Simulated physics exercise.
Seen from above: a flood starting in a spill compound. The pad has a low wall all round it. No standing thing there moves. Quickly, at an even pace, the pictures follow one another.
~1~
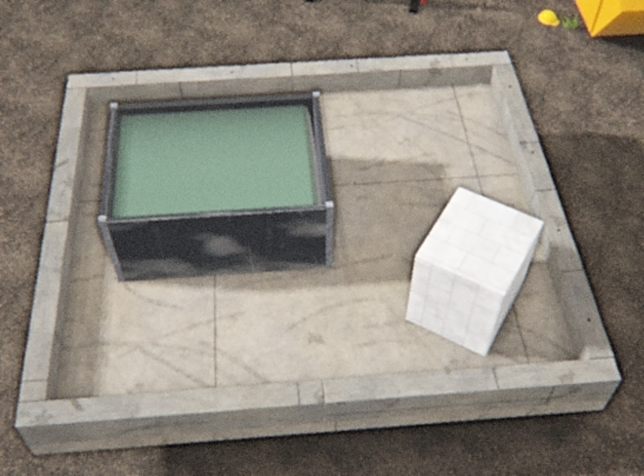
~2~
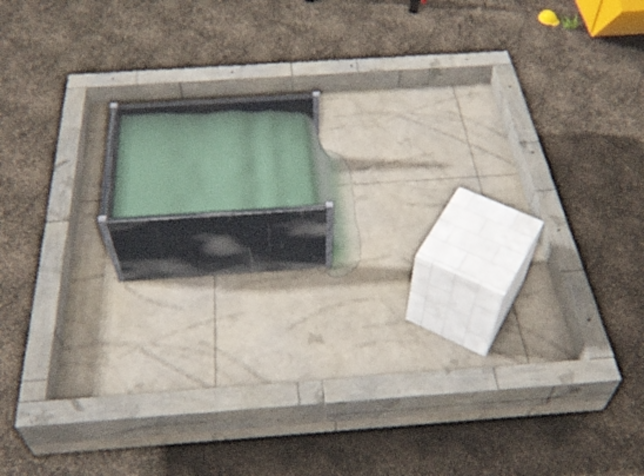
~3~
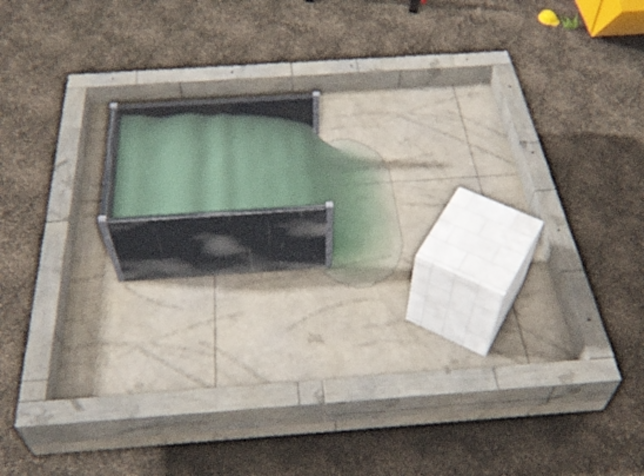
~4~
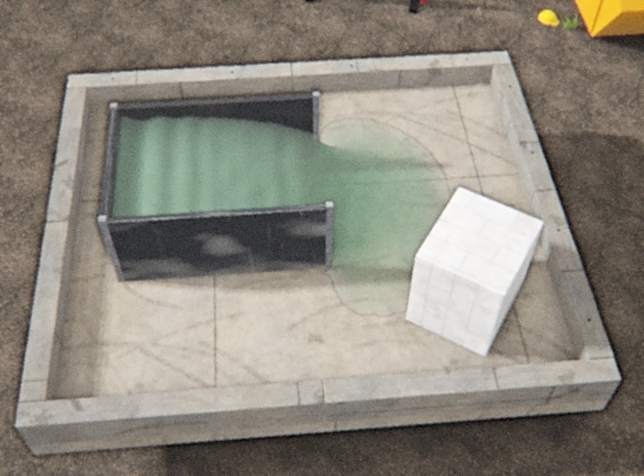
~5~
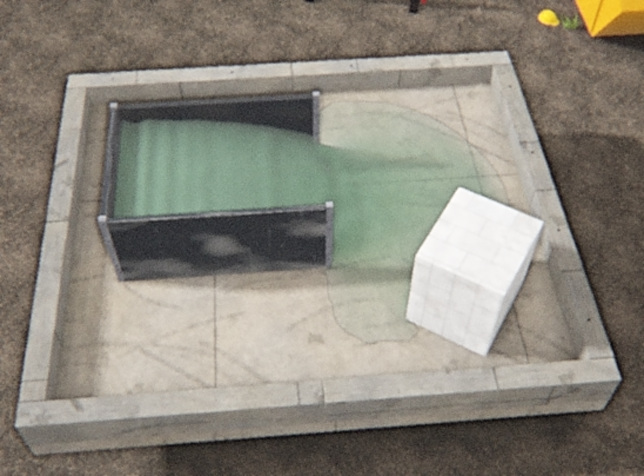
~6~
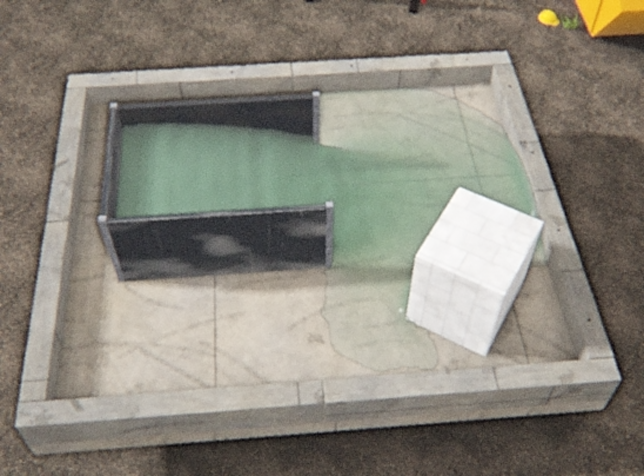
Green water sits level in an open, dark-sided tank inside a low-walled pad, then pours out through the tank's right side. It fans across the pale floor, reaches the white block and spreads around it toward the right wall, while the level in the tank drops and the block stays still.
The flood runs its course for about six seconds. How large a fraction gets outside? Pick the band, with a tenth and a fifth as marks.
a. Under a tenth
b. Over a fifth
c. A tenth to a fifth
(c) A tenth to a fifth.
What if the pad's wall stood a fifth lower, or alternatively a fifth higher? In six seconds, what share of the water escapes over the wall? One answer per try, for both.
The first case gives roughly 24 in a hundred and the second roughly 8 in a hundred.
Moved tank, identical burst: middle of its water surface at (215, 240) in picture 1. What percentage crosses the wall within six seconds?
About 14 per cent.
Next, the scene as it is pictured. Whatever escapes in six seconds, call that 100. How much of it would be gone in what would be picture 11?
It comes to around 5 per cent.
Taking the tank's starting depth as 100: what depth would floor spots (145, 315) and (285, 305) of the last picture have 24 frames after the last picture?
In order: Roughly 6 % and 8 %.
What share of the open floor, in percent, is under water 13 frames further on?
Around 60 in a hundred.
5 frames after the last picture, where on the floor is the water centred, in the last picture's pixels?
I'd say around (338, 209).
A moment on, water covers 40 % of the floor; the low wall has let 0 % over.
Next, water covers 40 % of the floor; the low wall has let 1 % over.
Then, water covers 55 % of the floor; the low wall has let 10 % over.
Later, water covers 75 % of the floor; the low wall has let 13 % over.
In the end, water covers 80 % of the floor; the low wall has let 14 % over.
